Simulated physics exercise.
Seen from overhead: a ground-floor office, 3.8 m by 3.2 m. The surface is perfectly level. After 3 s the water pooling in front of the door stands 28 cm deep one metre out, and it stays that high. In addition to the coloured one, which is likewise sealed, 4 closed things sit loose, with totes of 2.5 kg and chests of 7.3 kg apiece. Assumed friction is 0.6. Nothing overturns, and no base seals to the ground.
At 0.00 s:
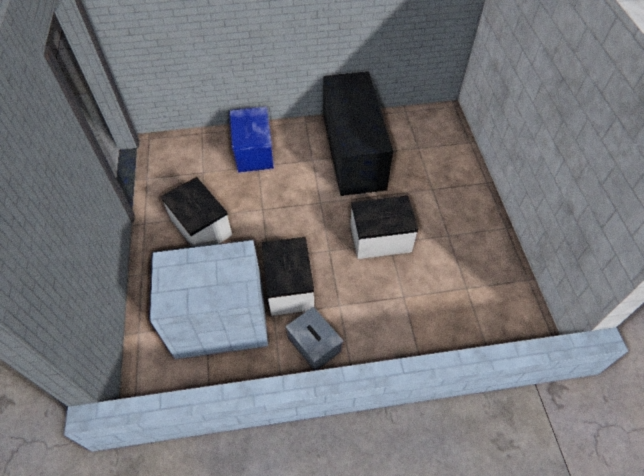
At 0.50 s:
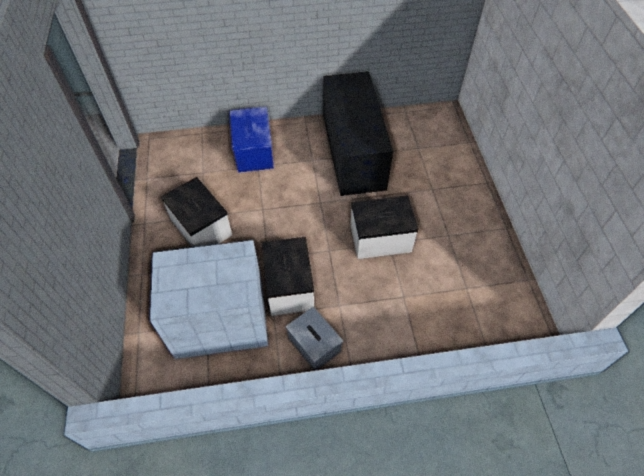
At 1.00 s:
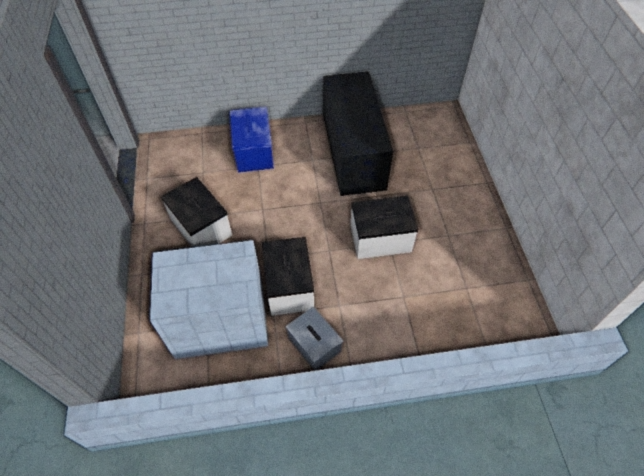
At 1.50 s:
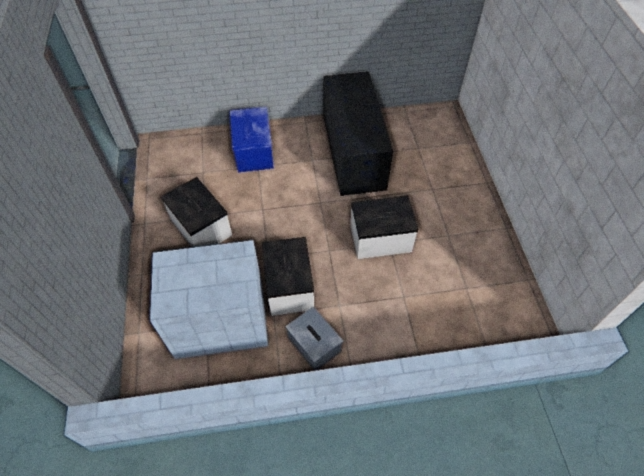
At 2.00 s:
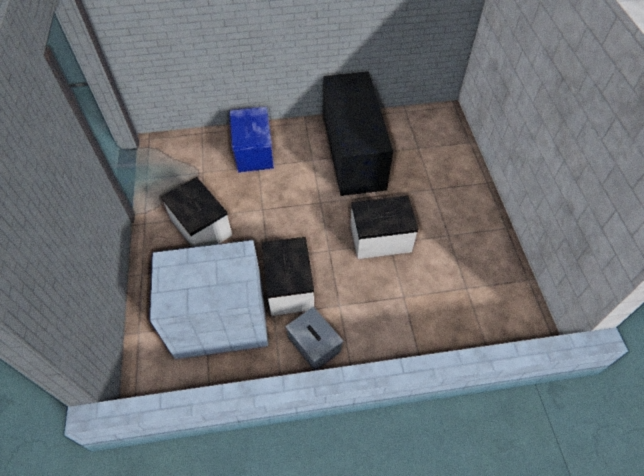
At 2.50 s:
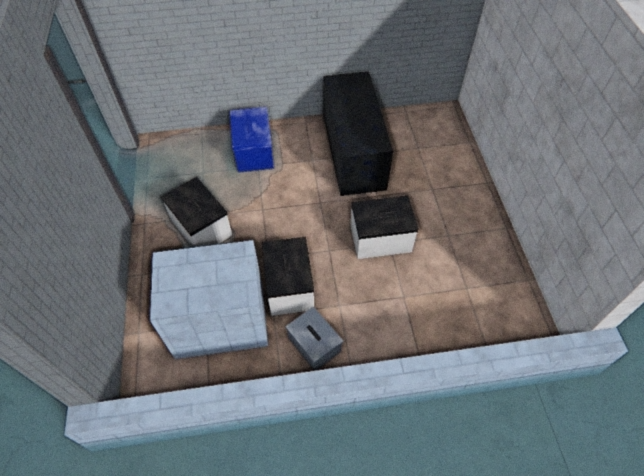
In this clip, seen from above, water spreads over the ground outside a tiled room, then enters through the doorway on the left and fans across the nearby floor, while the blue box and other objects stay still.
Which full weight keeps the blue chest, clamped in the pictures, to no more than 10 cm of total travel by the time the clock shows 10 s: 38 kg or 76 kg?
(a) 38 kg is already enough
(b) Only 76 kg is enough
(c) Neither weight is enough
Answer: B.
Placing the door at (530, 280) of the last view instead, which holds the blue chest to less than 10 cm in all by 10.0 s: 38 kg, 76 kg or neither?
There just the heavier succeeds.
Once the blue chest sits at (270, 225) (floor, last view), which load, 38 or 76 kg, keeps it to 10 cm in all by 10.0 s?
Just the heavier works.
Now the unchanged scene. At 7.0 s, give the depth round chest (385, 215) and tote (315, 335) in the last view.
First roughly 16 cm, second roughly 7 cm.
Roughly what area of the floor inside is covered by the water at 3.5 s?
Flooded: Near 4.0 m2.
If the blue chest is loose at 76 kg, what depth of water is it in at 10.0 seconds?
Around 13 cm.
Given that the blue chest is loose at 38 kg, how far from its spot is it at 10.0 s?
Around 150 centimetres out of place.
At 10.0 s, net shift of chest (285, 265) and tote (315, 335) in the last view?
They've ended up 80 cm and 60 cm away, in that order.
After 3.5 s the blue chest would be 4 cm from its start with 38 kg and 0 cm from its start with 76 kg; 10 cm of water round it then.
After 4.5 s the blue chest would be 36 cm from its start with 38 kg and 0 cm from its start with 76 kg; 11 cm of water round it then.
After 7.0 s the blue chest would be 118 cm from its start with 38 kg and 0 cm from its start with 76 kg; 11 cm of water round it then.
After 10.0 s the blue chest would be 162 cm from its start with 38 kg and 0 cm from its start with 76 kg; 13 cm of water round it then.
